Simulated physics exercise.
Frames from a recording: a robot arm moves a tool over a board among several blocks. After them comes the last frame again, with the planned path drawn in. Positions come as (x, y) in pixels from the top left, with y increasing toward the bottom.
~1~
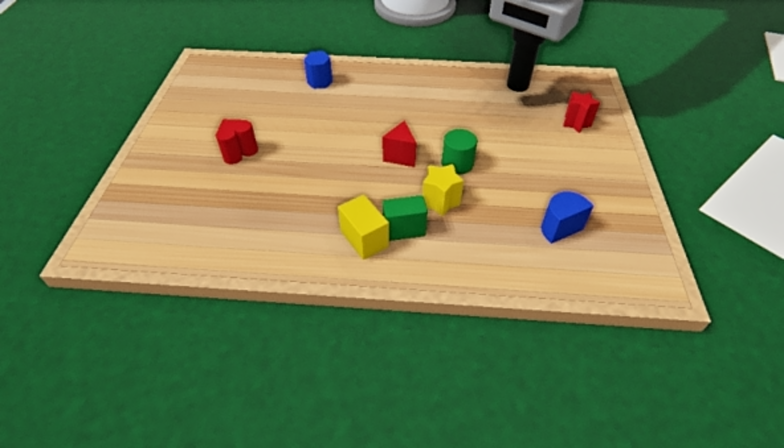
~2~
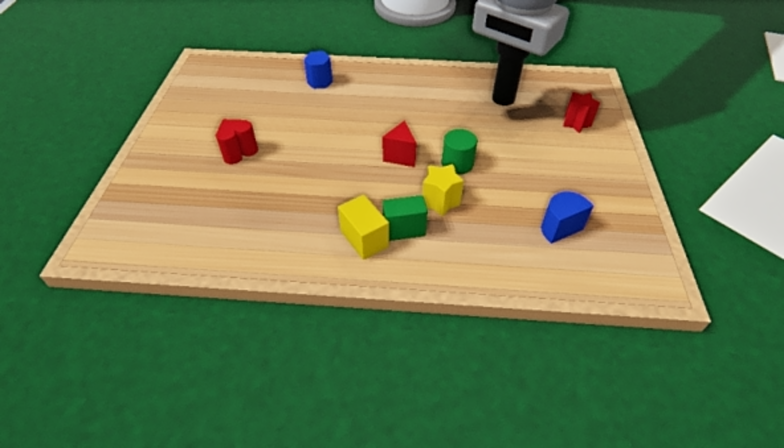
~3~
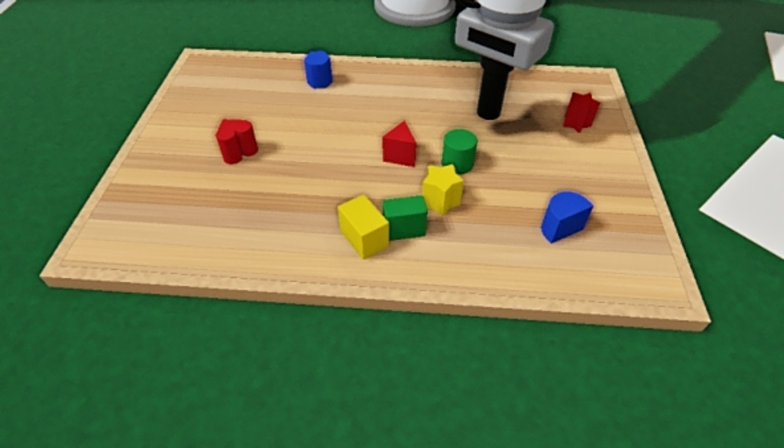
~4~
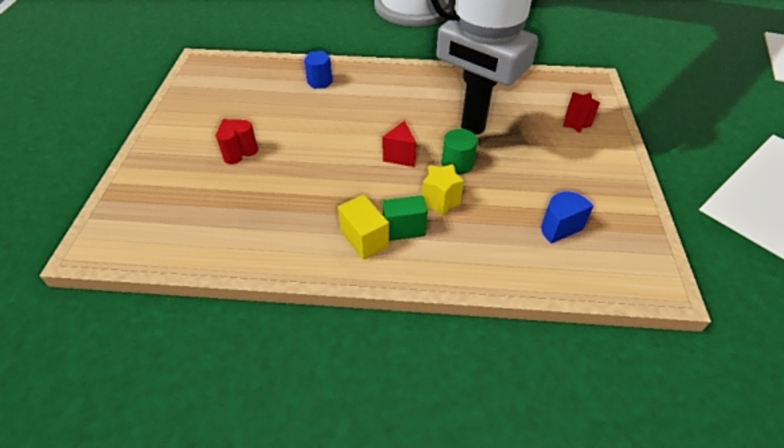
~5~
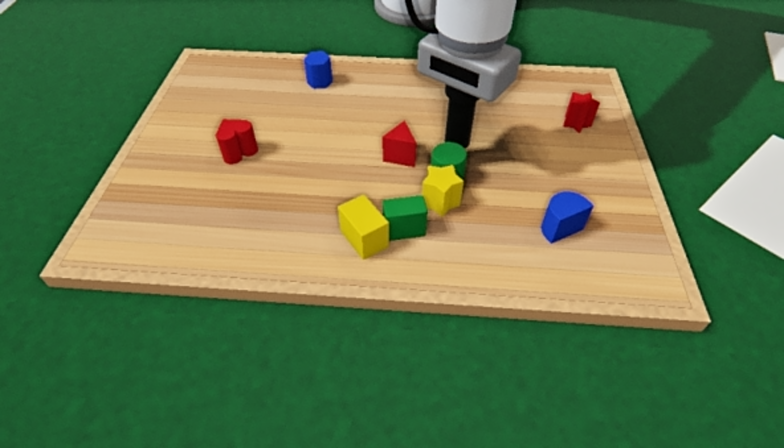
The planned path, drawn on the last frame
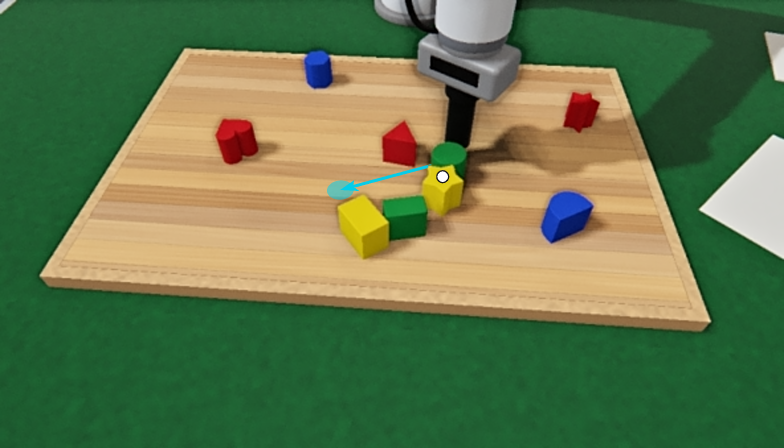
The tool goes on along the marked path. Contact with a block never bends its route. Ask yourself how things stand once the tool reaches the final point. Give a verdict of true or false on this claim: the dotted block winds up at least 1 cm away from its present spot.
My answer: True.
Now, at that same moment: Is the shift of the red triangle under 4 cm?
In short: Yes.
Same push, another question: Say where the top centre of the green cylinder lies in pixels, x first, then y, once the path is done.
Located at (431, 163).
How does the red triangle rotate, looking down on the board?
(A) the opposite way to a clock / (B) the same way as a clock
That would be B.
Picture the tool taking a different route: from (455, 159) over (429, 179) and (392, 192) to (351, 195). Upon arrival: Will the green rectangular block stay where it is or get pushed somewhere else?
Moved off its spot.
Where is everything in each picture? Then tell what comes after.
In the first frame, lower end of the tool at (518, 86), tops of blocks, yellow rectangular block at (363, 214), red triangle at (401, 132), yellow star-shaped block at (443, 176), green cylinder at (461, 138).
In the second frame, tool at (503, 99), blocks as before.
In the third frame, tool at (489, 113), blocks as before.
In the fourth frame, tool at (473, 127), blocks as before.
In the fifth frame, tool at (457, 142), yellow rectangular block at (363, 214), red triangle at (401, 132), yellow star-shaped block at (443, 177), green cylinder at (450, 153).
The drawn path runs from (455, 159) to (340, 190); the dot is on the yellow star-shaped block.
On the path given first. One third of the way, tool at (419, 152); red triangle at (397, 133), turned 25° clockwise; yellow star-shaped block at (442, 186); green cylinder at (434, 163).
Two thirds of the way, tool at (379, 162); red triangle at (384, 136), turned 90° clockwise; yellow star-shaped block at (441, 186); green cylinder at (431, 163).
At the end, tool at (339, 173); yellow rectangular block not moved; red triangle at (384, 136), turned 90° clockwise; yellow star-shaped block at (441, 186); green cylinder at (431, 163).
